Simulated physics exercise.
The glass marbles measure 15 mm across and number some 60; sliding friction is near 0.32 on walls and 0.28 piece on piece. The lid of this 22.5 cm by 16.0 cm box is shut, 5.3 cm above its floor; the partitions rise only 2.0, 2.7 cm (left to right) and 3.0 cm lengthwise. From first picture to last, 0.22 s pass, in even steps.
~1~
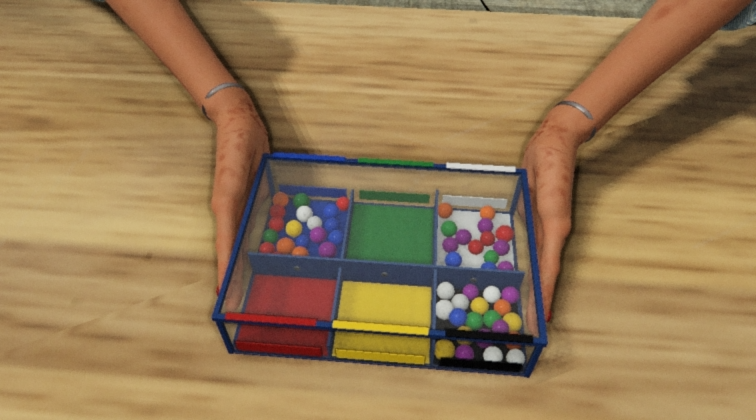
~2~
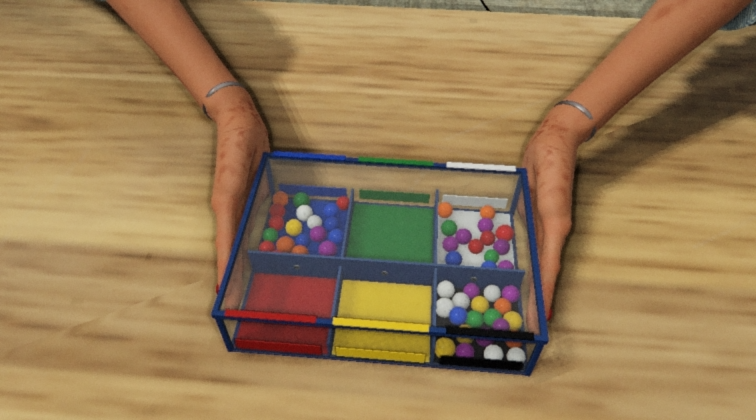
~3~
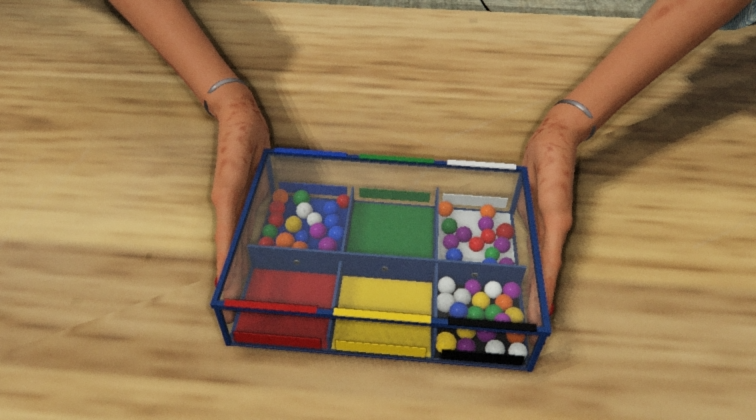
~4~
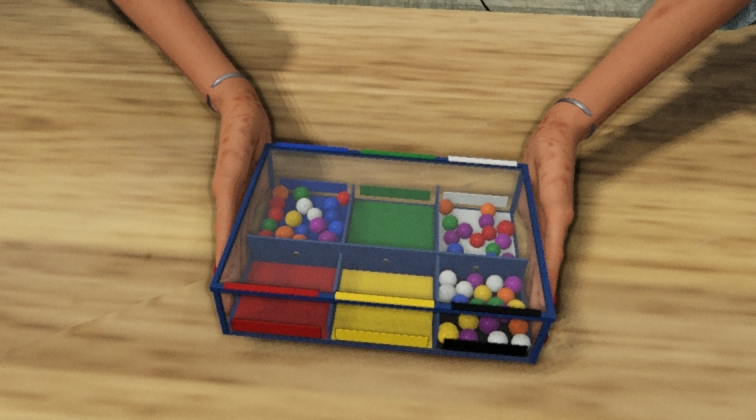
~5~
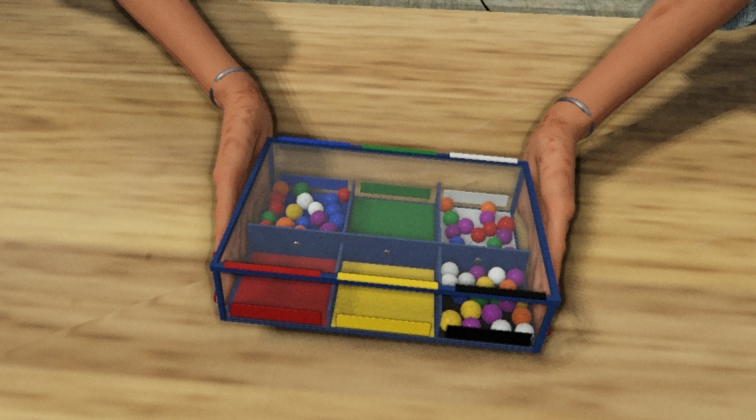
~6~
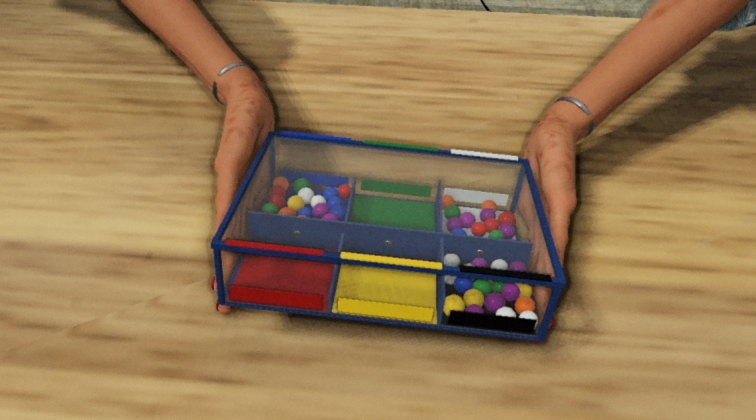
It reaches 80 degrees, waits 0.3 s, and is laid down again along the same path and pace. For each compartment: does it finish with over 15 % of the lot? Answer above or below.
Red: Below, blue: Above, green: Below, yellow: Below, white: Above, black: Above.
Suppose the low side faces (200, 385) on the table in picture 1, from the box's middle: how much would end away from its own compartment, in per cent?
About 25 per cent.
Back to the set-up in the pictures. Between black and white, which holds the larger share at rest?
The white compartment.
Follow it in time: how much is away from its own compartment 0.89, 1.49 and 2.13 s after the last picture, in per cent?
In turn: 5, 15, 15.
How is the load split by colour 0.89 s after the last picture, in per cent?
Red 0, blue 40, green 0, yellow 0, white 35, black 30.
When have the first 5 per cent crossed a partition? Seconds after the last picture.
At about 0.85 s.
Then, 0.89 s after the last picture, tilt 80 degrees; blue 40 %, white 35 %, black 30 %.
Then, 1.49 s after the last picture, tilt 42 degrees; blue 40 %, white 40 %, black 20 %.
Then, 2.13 s after the last picture, tilt 0 degrees; blue 40 %, white 40 %, black 20 %.
In the end, red 0 %, blue 40 %, green 0 %, yellow 0 %, white 40 %, black 20 %.
